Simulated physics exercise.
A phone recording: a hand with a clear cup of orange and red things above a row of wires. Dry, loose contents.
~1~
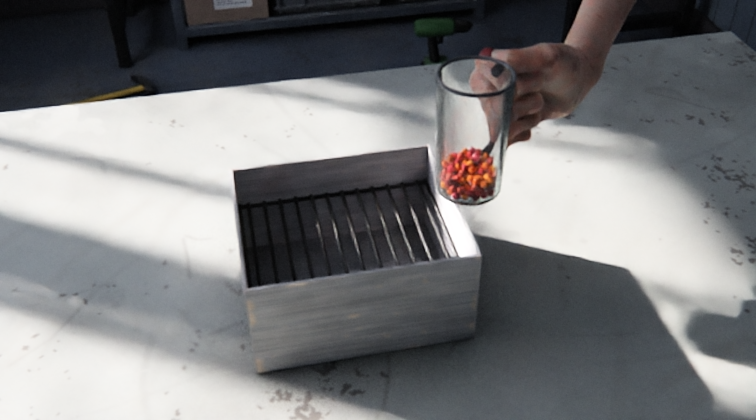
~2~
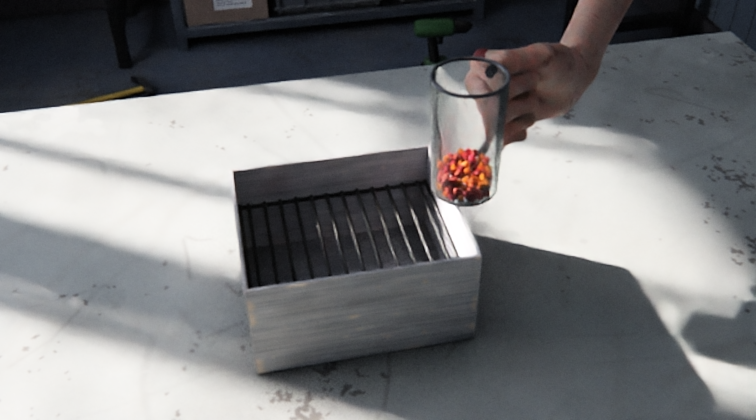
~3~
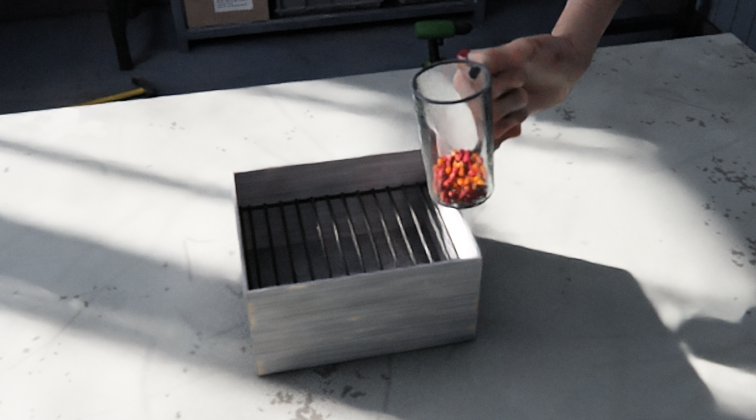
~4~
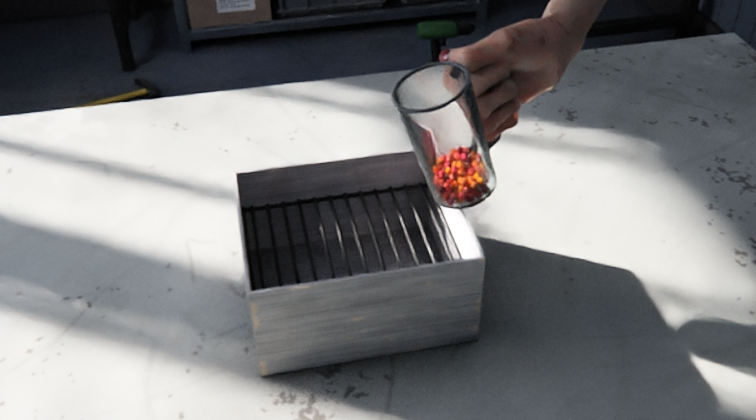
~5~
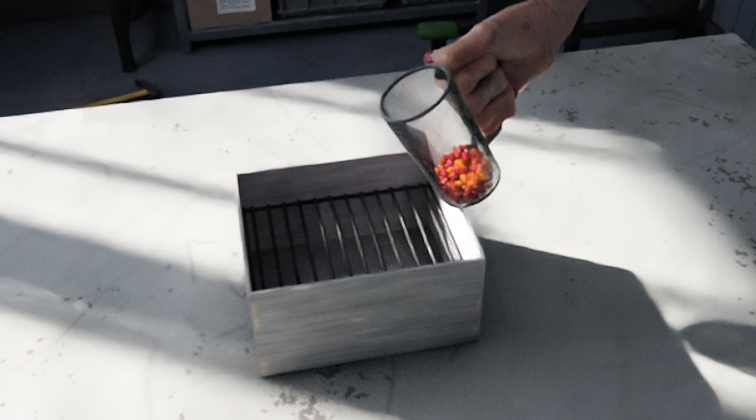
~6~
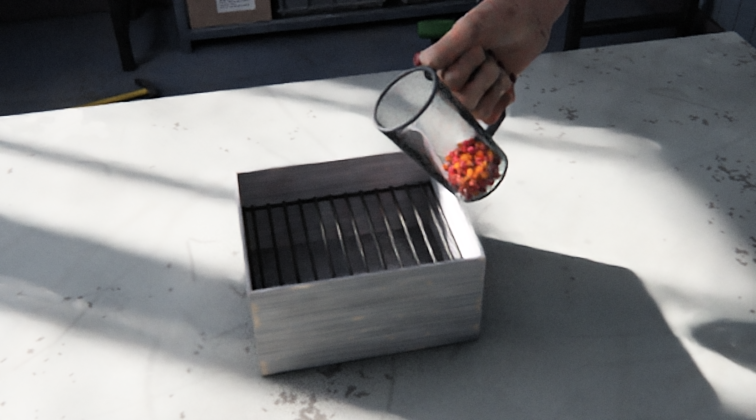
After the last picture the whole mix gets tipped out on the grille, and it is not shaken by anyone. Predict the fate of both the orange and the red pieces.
I expect the orange pieces pass between the wires, the red pieces pass between the wires.
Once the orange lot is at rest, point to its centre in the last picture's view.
About (341, 278).
Then, 0.28 s on from there, orange ones, the whole lot in the cup; red ones, the whole lot in the cup.
Then, 0.63 s on from there, orange ones, the whole lot in the cup; red ones, the whole lot in the cup.
Then, 1.00 s on from there, orange ones, all but a few in the cup, a little on or over the wires; red ones, the whole lot in the cup.
In the end, orange ones, the whole lot under the rack; red ones, only a few on the wires, all but a few under the rack.
